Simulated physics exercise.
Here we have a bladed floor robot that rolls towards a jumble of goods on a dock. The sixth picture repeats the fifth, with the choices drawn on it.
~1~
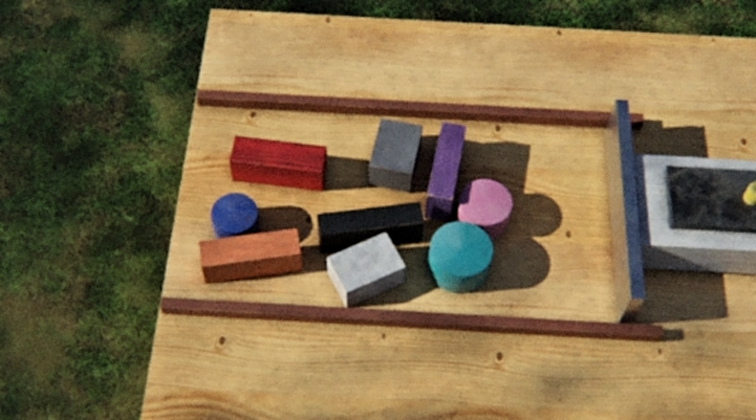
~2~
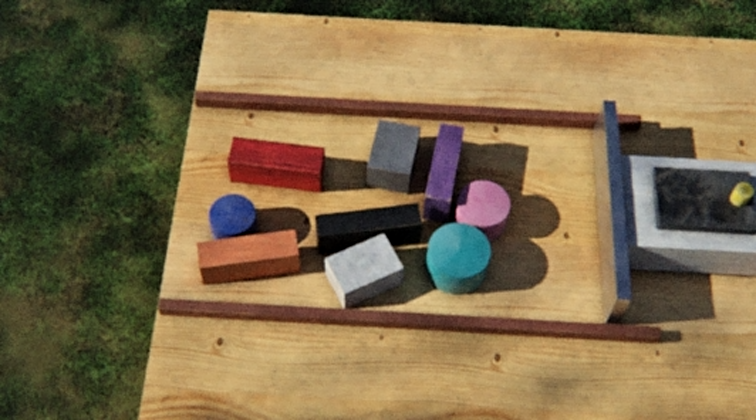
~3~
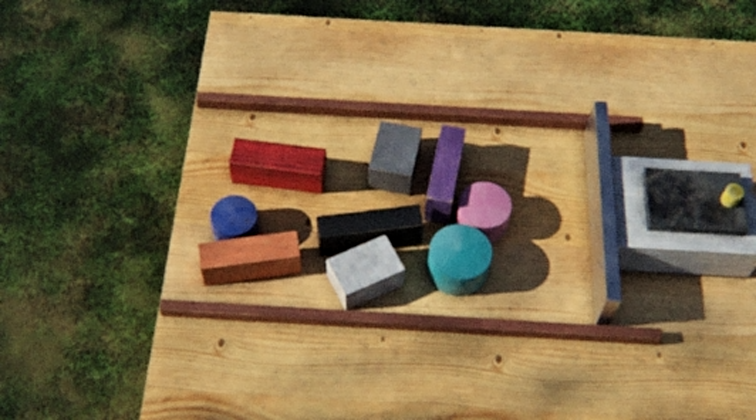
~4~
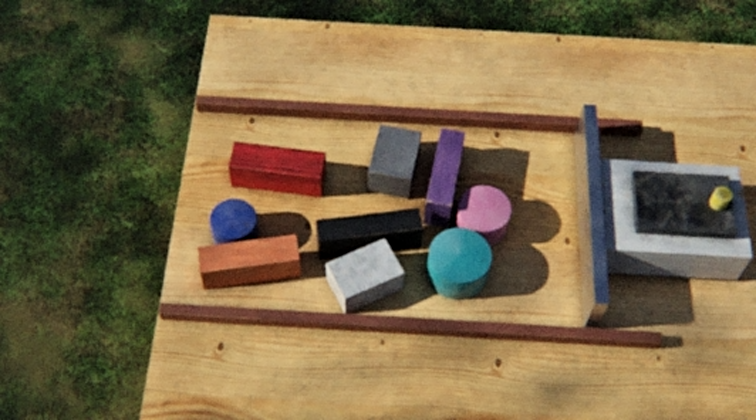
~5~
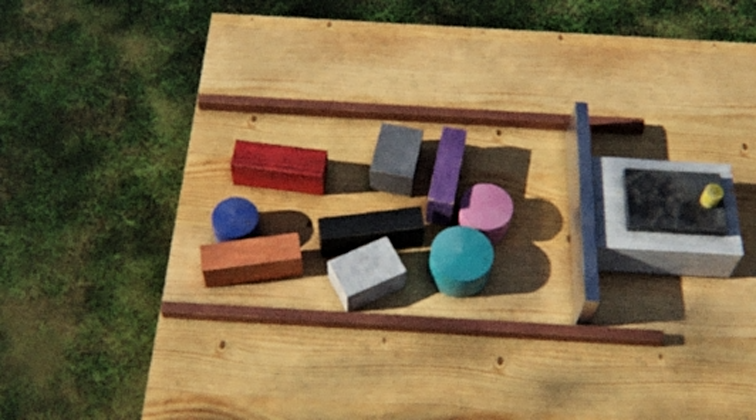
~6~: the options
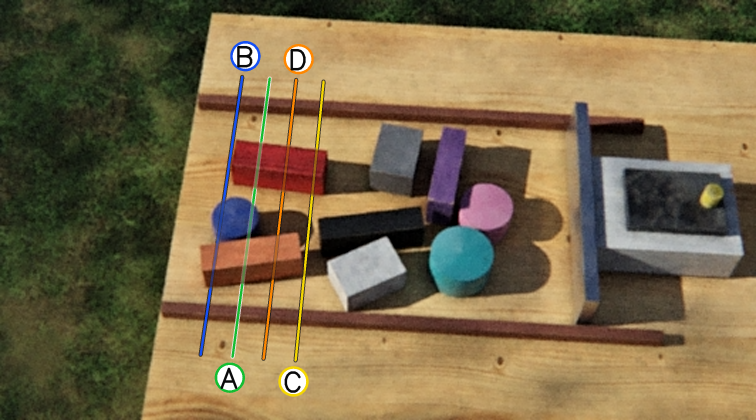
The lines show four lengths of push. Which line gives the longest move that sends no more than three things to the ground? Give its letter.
The farthest such stop is D.
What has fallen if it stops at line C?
The orange bar goes over.
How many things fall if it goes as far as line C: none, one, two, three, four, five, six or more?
By then, one.
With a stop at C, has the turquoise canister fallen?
No.
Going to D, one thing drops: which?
The orange bar goes over.
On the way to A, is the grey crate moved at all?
Yes.
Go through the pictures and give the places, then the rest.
Grey crate (396, 155); purple bar (445, 172); blue canister (236, 221), in the first frame.
Robot (697, 199); black stick (368, 228), in the second frame.
Robot (686, 200); white crate (366, 273), in the third frame.
Robot (675, 203); turquoise canister (458, 264), in the fourth frame.
Robot (667, 200); grey crate (397, 160); purple bar (446, 177); blue canister (236, 225), in the fifth frame.
On the copy, A at (253, 207); B at (223, 205); C at (311, 210); D at (281, 209).
On D. First, robot (556, 194); grey crate (390, 154); black stick (365, 233).
Then, robot (447, 188); orange bar (171, 283); blue canister (230, 221).
Finally, robot (364, 183); orange bar over the edge; red stick (191, 139); one fallen.
By contrast, A drops five; B drops six; C is within the limit but short.
